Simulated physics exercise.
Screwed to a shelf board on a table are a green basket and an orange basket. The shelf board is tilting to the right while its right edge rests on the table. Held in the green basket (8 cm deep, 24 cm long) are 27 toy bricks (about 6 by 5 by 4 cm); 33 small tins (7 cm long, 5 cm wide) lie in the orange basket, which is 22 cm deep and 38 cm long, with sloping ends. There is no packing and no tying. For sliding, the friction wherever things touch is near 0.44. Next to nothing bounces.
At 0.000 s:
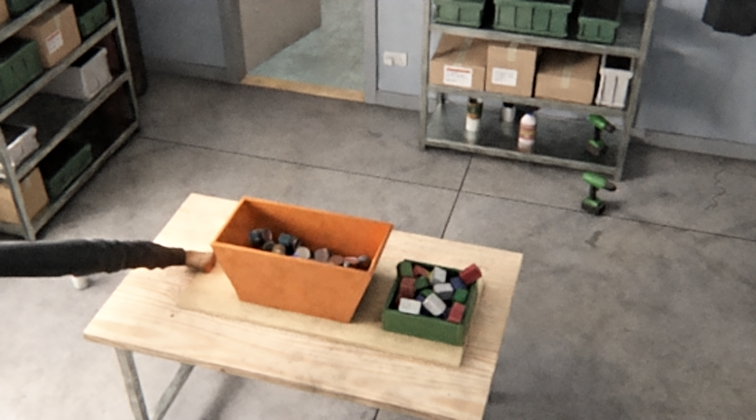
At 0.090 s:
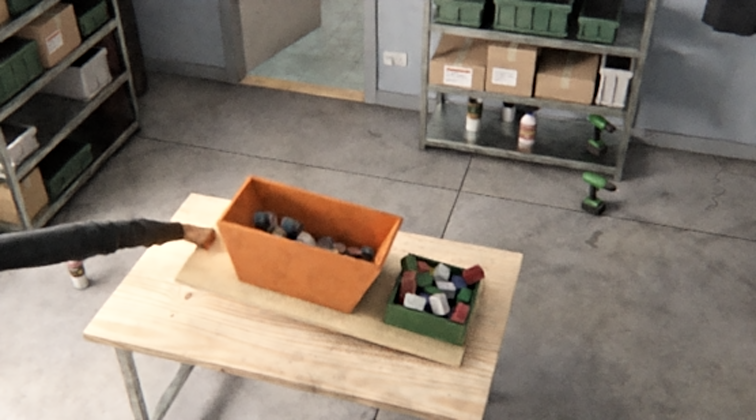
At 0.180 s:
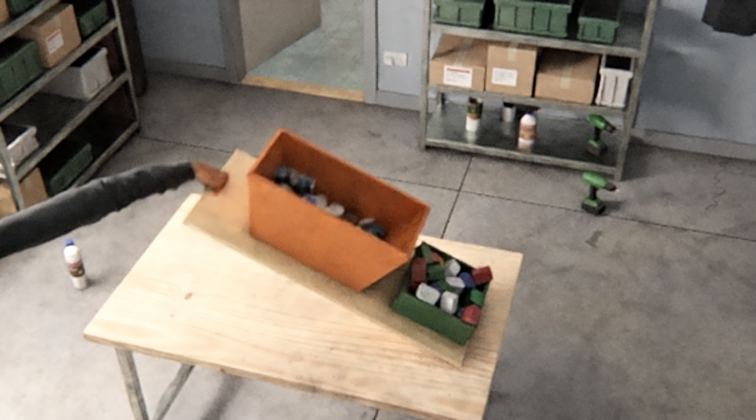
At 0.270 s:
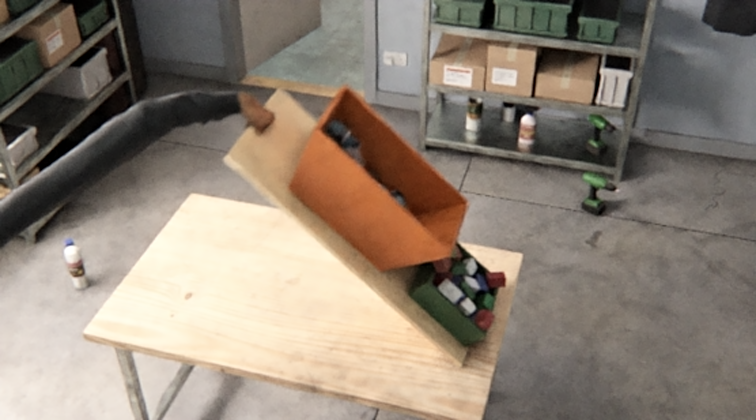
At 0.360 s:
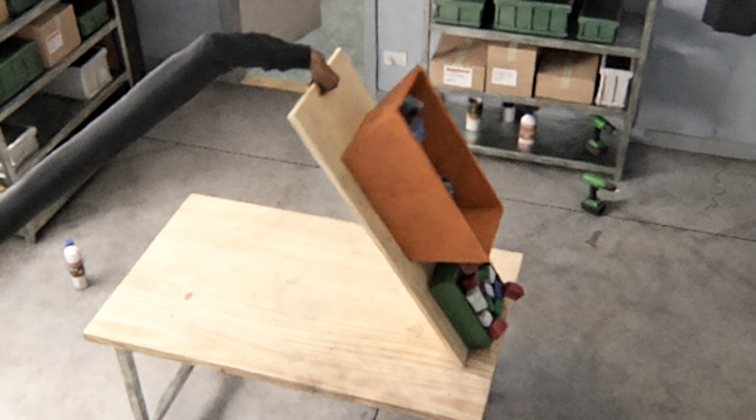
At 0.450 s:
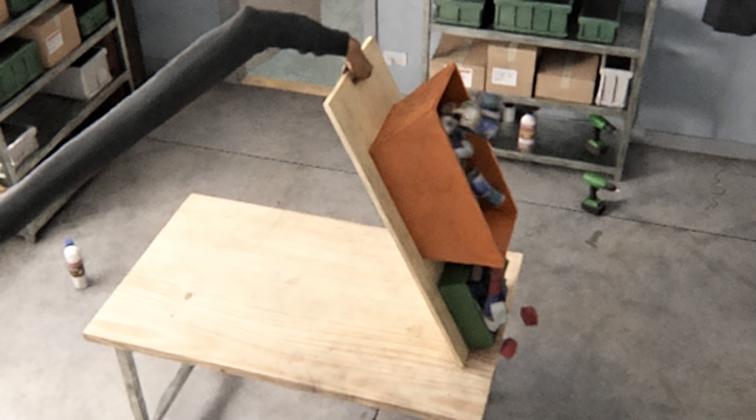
Board carrying orange and green baskets tilting steeply right as a hand lifts its left end, then red bricks dropping out.
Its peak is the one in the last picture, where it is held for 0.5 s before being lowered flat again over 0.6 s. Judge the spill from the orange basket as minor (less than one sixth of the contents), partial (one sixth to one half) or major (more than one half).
Probably in excess of half of the pieces get out.
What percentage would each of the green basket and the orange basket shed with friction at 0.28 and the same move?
In that case the green basket sheds 40 per cent, while the orange basket sheds 90 per cent.
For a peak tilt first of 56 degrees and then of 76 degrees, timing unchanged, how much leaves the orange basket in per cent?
Close to 60 and 100 %, in that order.
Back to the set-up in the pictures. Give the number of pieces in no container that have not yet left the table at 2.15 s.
About 0.
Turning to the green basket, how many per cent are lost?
I'd put the green basket at some 40 per cent.
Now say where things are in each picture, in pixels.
In the first picture (each is followed by its nearest rim corner in this view), orange basket, (368, 274); green basket, (459, 325); 0° from level; none out.
The second picture shows orange basket, (378, 267); green basket, (463, 325); 7° from level.
The third picture shows orange basket, (407, 255); green basket, (473, 327); 23° from level.
The fourth picture shows orange basket, (450, 252); green basket, (484, 333); 42° from level.
The fifth picture shows orange basket, (488, 258); green basket, (491, 338); 58° from level.
The sixth picture shows orange basket, (504, 263); green basket, (493, 341); 65° from level; 2 out, the lowest brick at (529, 316).
After 0.72 s, tilt 65°; green basket 17 in, 10 out and orange basket 5 in, 28 out.
After 1.06 s, tilt 59°; green basket 17 in, 10 out and orange basket 3 in, 30 out.
After 1.54 s, tilt 0°; green basket 17 in, 10 out and orange basket 2 in, 31 out.
Outcome (at 2.15 s), green basket 17 in, 10 out and orange basket 2 in, 31 out. Asked share, 31 of 33, 94 per cent.
